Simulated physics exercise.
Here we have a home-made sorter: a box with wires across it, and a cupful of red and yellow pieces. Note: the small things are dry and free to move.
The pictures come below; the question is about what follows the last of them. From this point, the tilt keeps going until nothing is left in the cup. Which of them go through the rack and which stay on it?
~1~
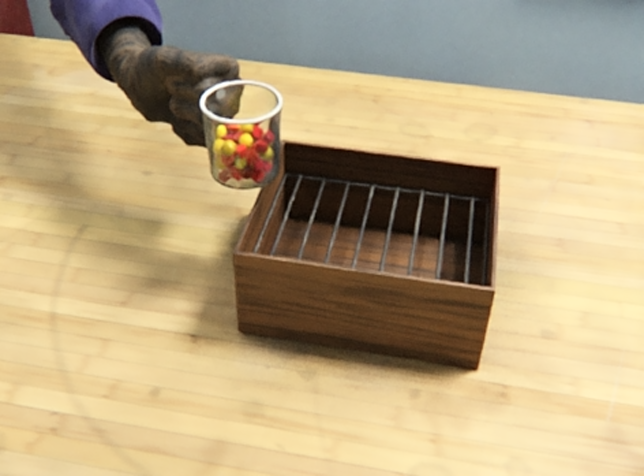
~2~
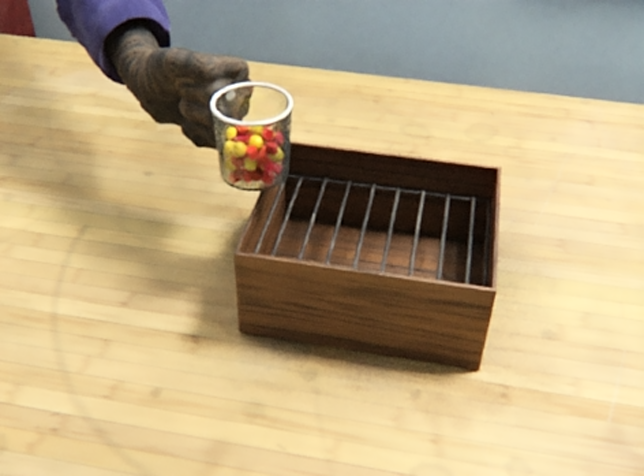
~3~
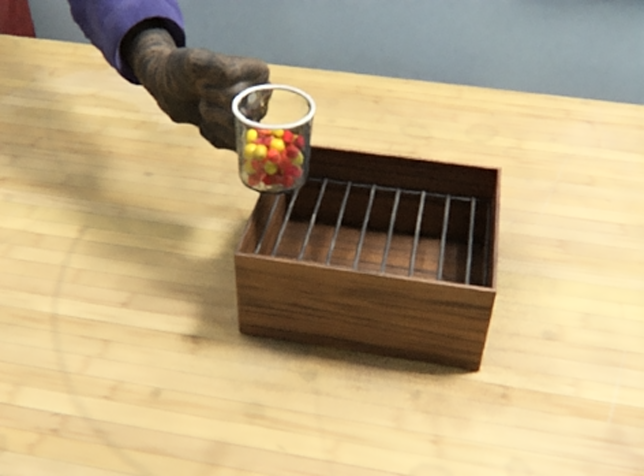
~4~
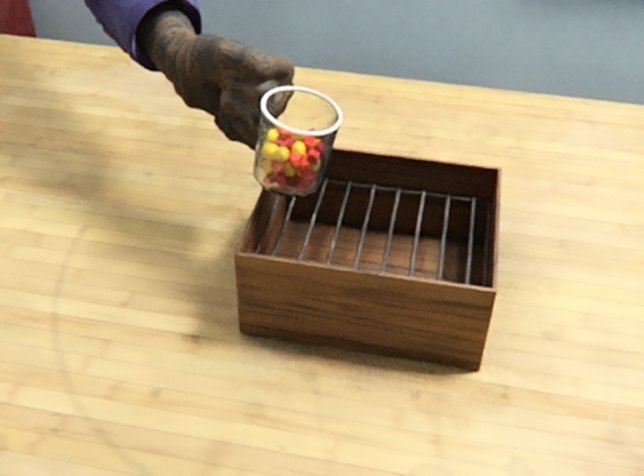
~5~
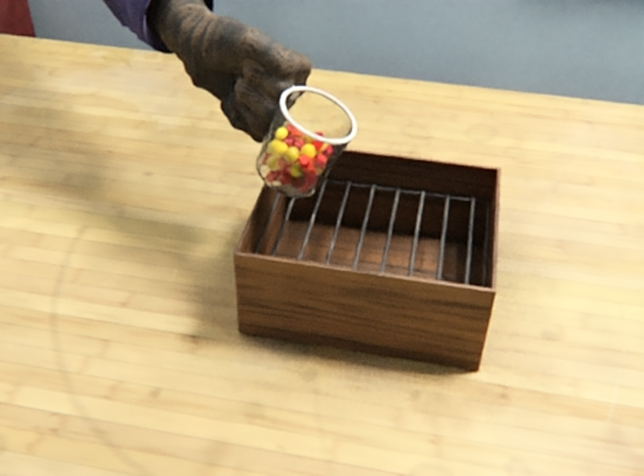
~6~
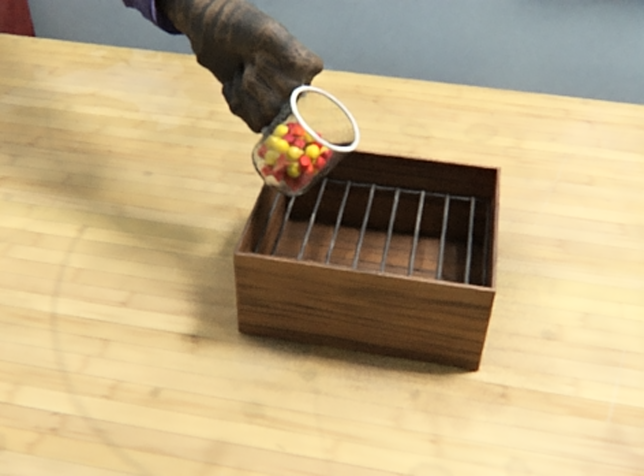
In the end the red bits go through, the yellow bits go through.
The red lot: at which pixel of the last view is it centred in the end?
Roughly (361, 276), in pixels.
Then, 0.37 s later than the last frame, red ones, every one in the cup; yellow ones, every one in the cup.
Then, 0.76 s later than the last frame, red ones, every one in the cup; yellow ones, almost all in the cup, about a tenth on or over the wires.
Then, 1.22 s later than the last frame, red ones, just a few in the cup, roughly a third on or over the wires, roughly two thirds under the rack; yellow ones, roughly a quarter on or over the wires, roughly two thirds under the rack.
When it is over, red ones, every one under the rack; yellow ones, about a tenth on the wires, almost all under the rack.
